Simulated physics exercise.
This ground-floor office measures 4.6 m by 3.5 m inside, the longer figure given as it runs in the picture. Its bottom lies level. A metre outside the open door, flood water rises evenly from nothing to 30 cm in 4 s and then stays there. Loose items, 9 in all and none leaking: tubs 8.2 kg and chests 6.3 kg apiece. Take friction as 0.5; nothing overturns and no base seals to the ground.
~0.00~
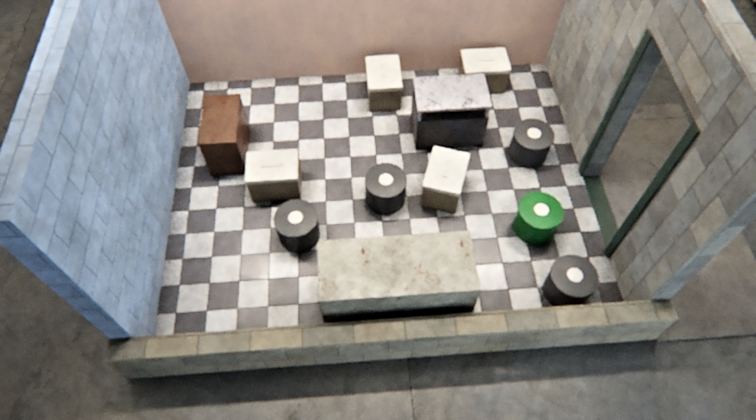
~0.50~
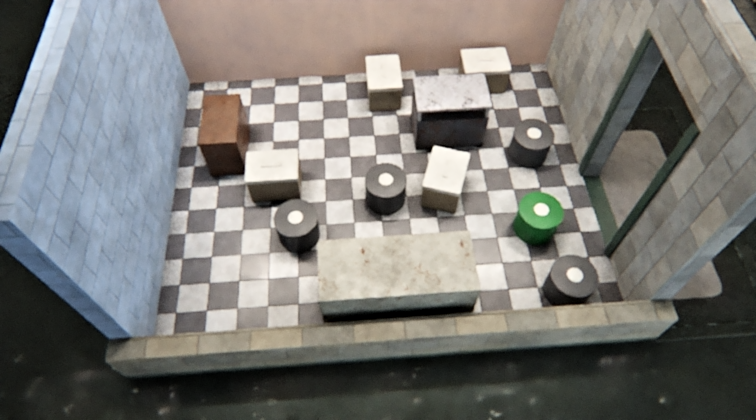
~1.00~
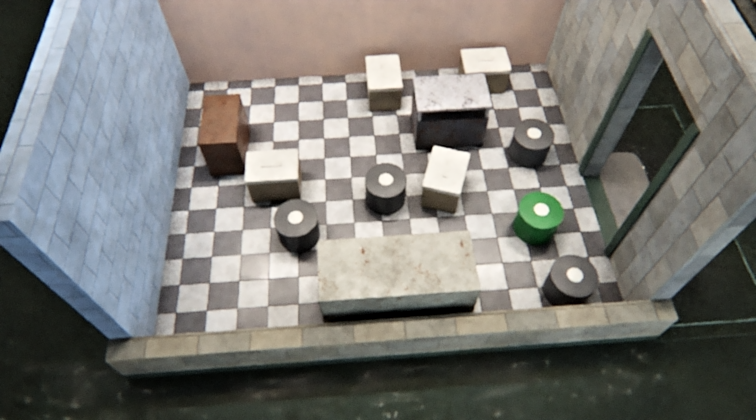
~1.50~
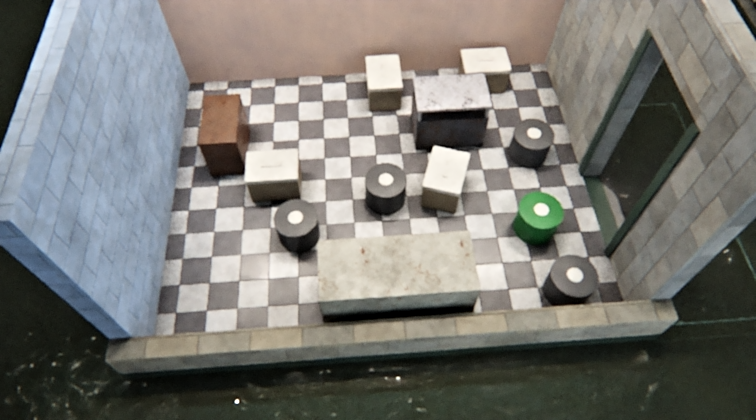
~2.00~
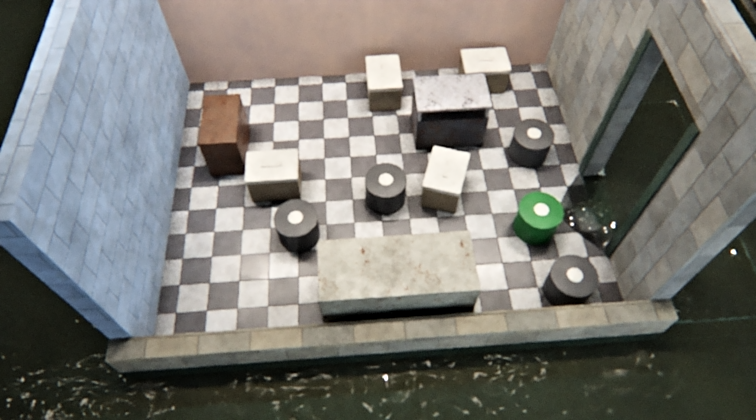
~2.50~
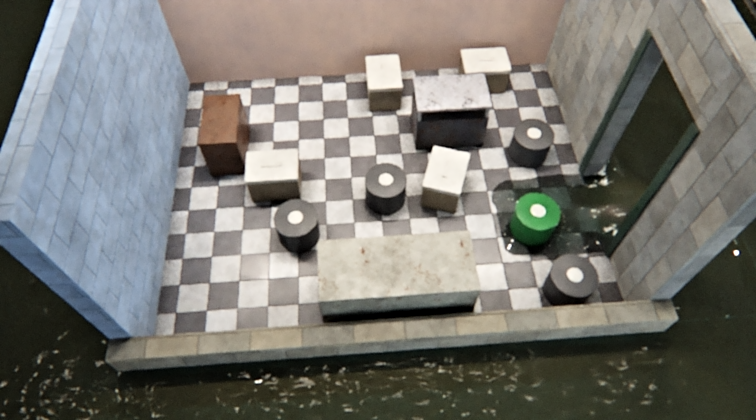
Checkered-floor room seen from above, with dark water rising outside, then spreading in through the right doorway around a green tub.
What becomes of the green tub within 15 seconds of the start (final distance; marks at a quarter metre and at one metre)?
Green tub ends far away.
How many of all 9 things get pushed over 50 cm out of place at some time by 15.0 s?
I count 9.
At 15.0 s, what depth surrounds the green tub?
About 20 cm.
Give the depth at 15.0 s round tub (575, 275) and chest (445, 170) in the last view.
Roughly 19 and 22 cm.
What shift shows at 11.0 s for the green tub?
About 350 cm.
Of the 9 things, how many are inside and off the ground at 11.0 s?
9 of them.
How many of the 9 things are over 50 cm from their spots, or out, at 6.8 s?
By then 5.
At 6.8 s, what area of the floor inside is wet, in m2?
Roughly 14 m2.
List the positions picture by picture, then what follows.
The green tub at (541, 210) rests on the ground; 0.0 m2 under water; 0 of 9 have shifted, in the first picture.
The green tub at (541, 210) rests on the ground; water covers 0.0 m2; 0 of 9 have shifted, in the second picture.
The green tub at (541, 210), on the bottom; 0.0 m2 under water; 0 of 9 have shifted, in the third picture.
The green tub at (541, 210), on the bottom; water covers 0.0 m2; 0 of 9 have shifted, in the fourth picture.
The green tub at (541, 210), on the bottom; 0.2 m2 under water; 0 of 9 have shifted, in the fifth picture.
The green tub at (538, 211) rests on the ground, 4 cm from its start; water covers 0.8 m2; 0 of 9 have shifted, in the sixth picture.
After 3.5 s the green tub is near (470, 227), 0.8 m from its start, aground; 0 afloat.
After 6.8 s the green tub is near (173, 303), 3.7 m from its start, afloat; 6 afloat.
After 11.0 s the green tub is near (219, 198), 3.3 m from its start, afloat; 9 afloat.
After 15.0 s the green tub is near (214, 227), 3.3 m from its start, afloat; 9 afloat.
